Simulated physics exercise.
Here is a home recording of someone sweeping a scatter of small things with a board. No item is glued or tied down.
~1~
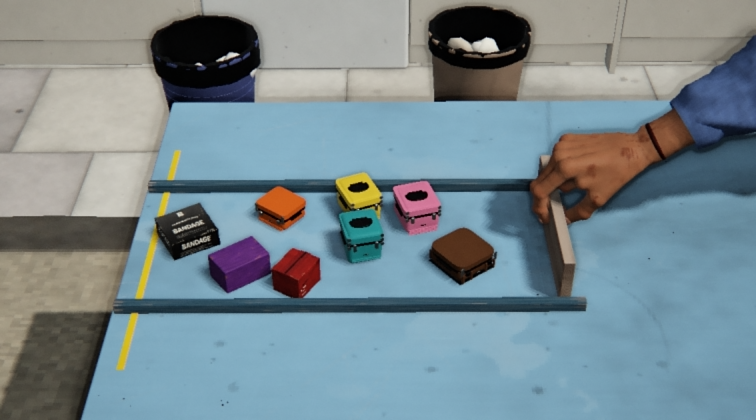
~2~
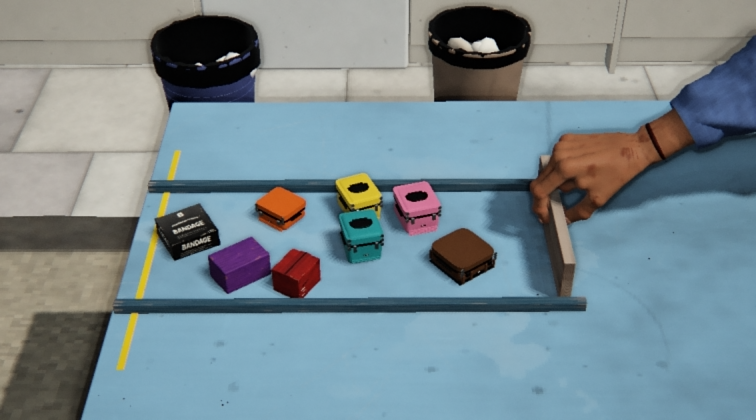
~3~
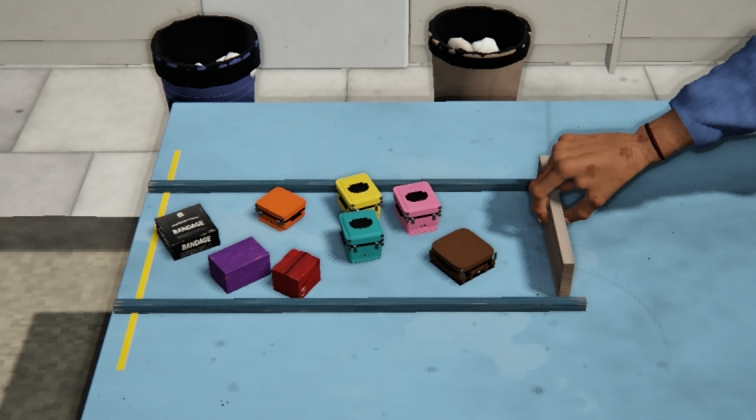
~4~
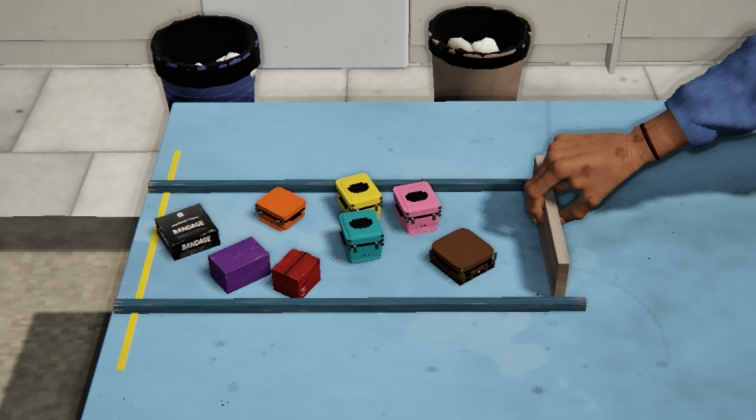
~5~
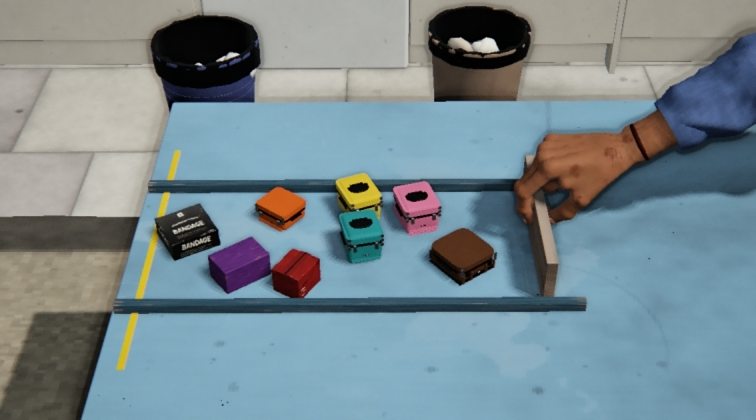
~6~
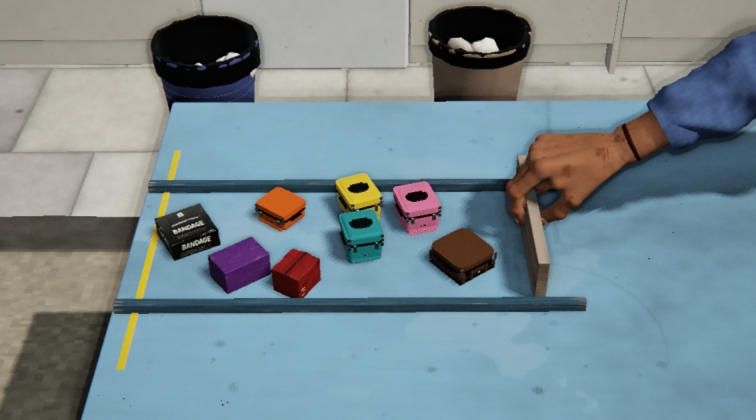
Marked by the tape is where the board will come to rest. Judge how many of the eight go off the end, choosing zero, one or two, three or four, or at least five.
The count that falls off is at least five.
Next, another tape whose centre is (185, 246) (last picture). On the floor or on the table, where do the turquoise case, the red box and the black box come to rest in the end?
Taking them in turn, the turquoise case tips off, the red box does not drop, the black box tips off.
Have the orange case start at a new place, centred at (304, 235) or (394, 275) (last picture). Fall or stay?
Per position - not saved; saved.
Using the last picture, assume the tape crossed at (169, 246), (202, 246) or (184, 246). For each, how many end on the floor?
Counts per try, in order: 5 / 2 / 4.
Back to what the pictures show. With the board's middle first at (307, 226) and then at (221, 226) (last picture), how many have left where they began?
Counts: 8 / 8.
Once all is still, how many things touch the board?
It's 3.
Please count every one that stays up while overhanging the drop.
Answer: 3.
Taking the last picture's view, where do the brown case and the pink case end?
The brown case comes to rest close to (127, 246), while the pink case rests close to (141, 207).
Soon after, none off yet; black box at rest near (187, 232); purple block at rest near (240, 265); orange case moving near (272, 210).
At rest, the number that fall off is five or more; fallen, turquoise case, yellow case, orange case, purple block and black box.
